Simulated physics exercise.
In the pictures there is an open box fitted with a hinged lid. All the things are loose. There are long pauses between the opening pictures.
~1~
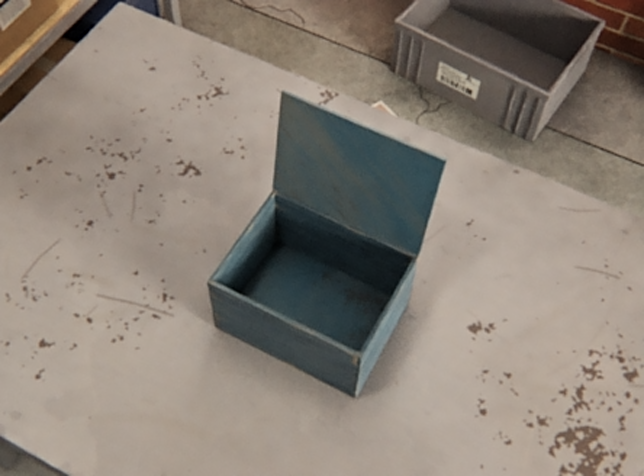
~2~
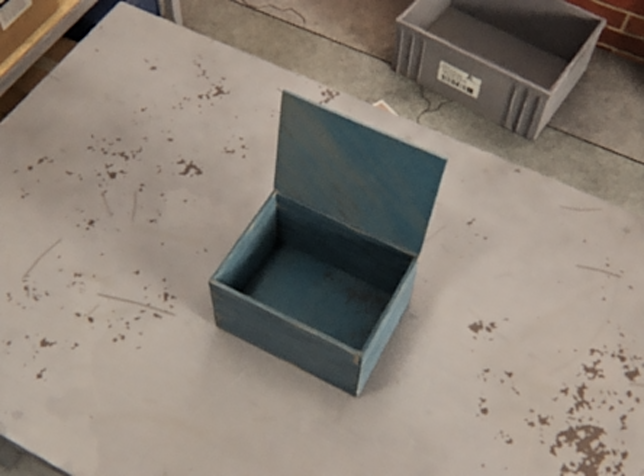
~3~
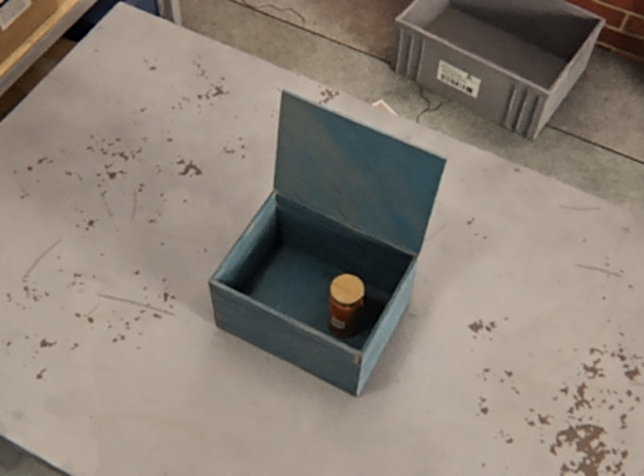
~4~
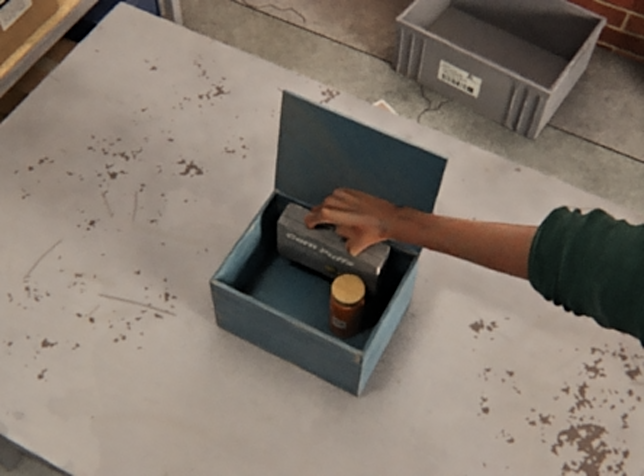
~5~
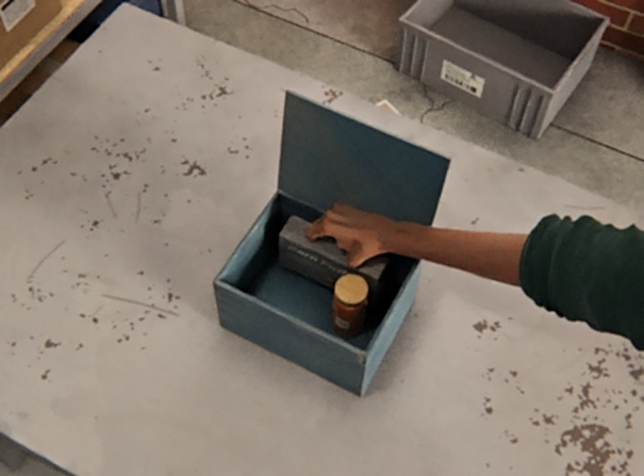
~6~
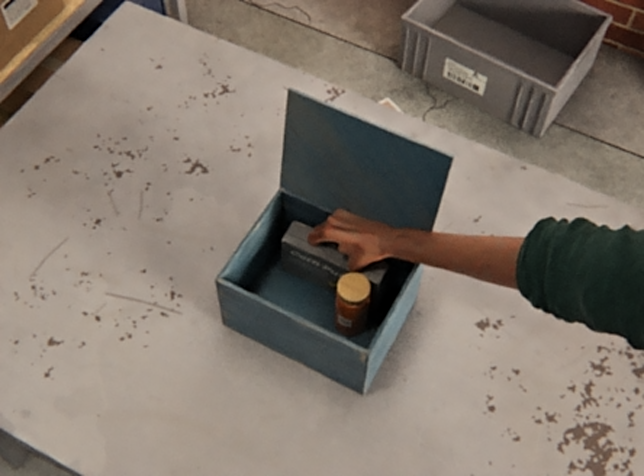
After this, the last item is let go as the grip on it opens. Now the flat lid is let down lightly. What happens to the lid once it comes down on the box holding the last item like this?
The lid drops into place.
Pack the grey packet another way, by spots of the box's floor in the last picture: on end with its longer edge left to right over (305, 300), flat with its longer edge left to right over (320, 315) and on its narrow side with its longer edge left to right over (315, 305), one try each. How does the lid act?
The lid is kept from lowering the first try, lowers completely the second try and is kept from lowering the third try.
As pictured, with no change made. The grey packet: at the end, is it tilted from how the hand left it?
After all that, it keeps its set angle.
Then, 1.20 s past the last view, lid starting down.
Then, 1.80 s past the last view, lid 47° above the rim.
Then, 2.30 s past the last view, lid 11° above the rim.
Finally, lid shut; both still in place. Final places as the last picture's camera would see them, grey packet near (335, 267).
